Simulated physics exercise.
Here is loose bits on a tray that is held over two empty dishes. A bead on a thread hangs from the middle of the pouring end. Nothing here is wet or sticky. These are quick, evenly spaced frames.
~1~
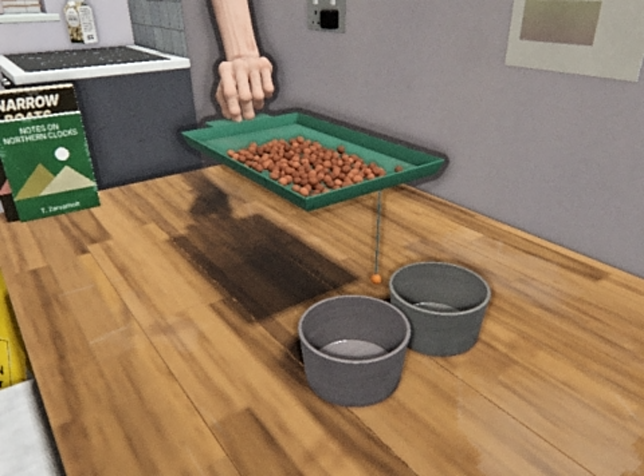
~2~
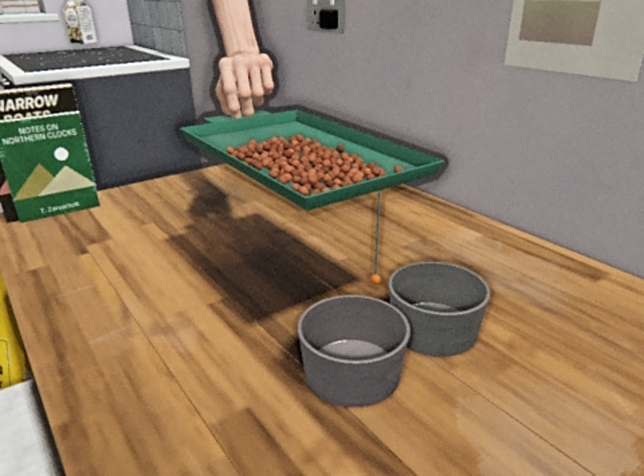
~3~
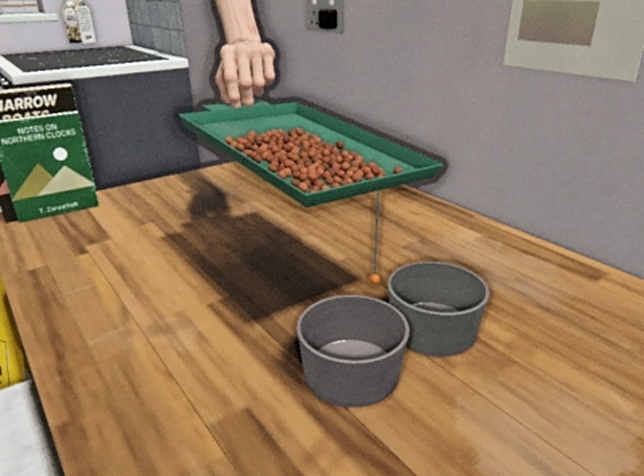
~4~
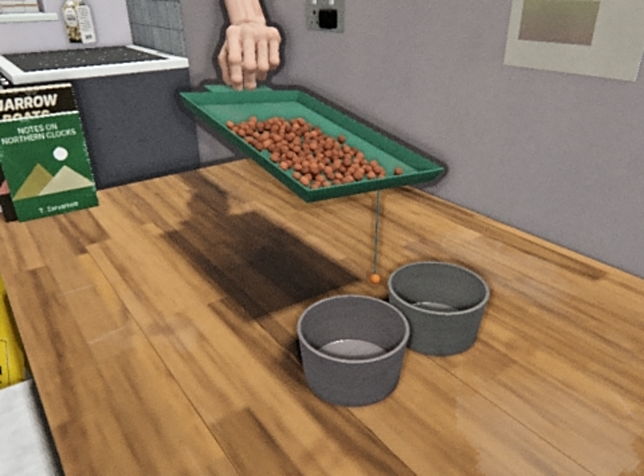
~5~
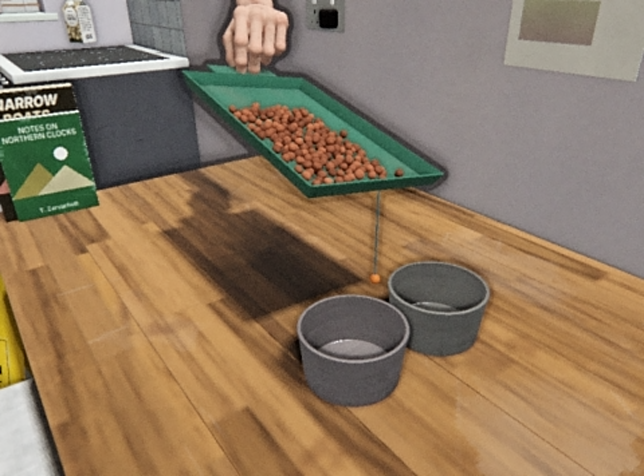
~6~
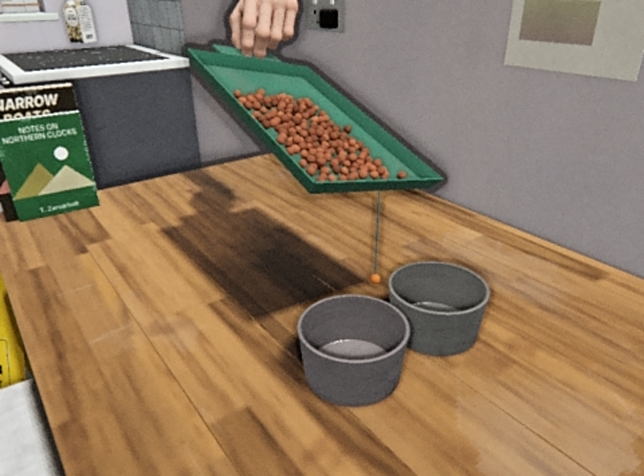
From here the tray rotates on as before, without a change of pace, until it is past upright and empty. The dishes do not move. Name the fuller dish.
The right one ends fuller.
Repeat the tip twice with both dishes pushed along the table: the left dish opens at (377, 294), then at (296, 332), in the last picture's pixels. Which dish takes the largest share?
One: The right dish. Two: The right one.
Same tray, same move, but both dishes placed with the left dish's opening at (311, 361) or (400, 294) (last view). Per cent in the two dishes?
Near 10 % and 60 %.
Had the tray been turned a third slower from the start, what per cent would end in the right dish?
About 80 per cent.
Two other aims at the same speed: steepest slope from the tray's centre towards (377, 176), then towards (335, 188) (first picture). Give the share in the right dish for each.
About 70 and 10 per cent.
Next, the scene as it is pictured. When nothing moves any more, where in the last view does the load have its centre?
Around (436, 316).
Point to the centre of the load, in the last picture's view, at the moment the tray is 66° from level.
Near (401, 166).
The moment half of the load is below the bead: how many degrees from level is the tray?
Roughly 95°.
Just after the last frame, tray tipped steeply; the larger part on the tray; just a few in the right dish; about a tenth in the air.
A moment on, tray tipped past a quarter turn; about a tenth on the tray; roughly two thirds in the right dish; about a tenth outside both; about a tenth in the air.
Further on, tray tipped past a quarter turn; the larger part in the right dish; roughly a quarter outside both.
When it is over, tray tipped past a quarter turn; not one in the left dish; the larger part in the right dish; roughly a quarter outside both.
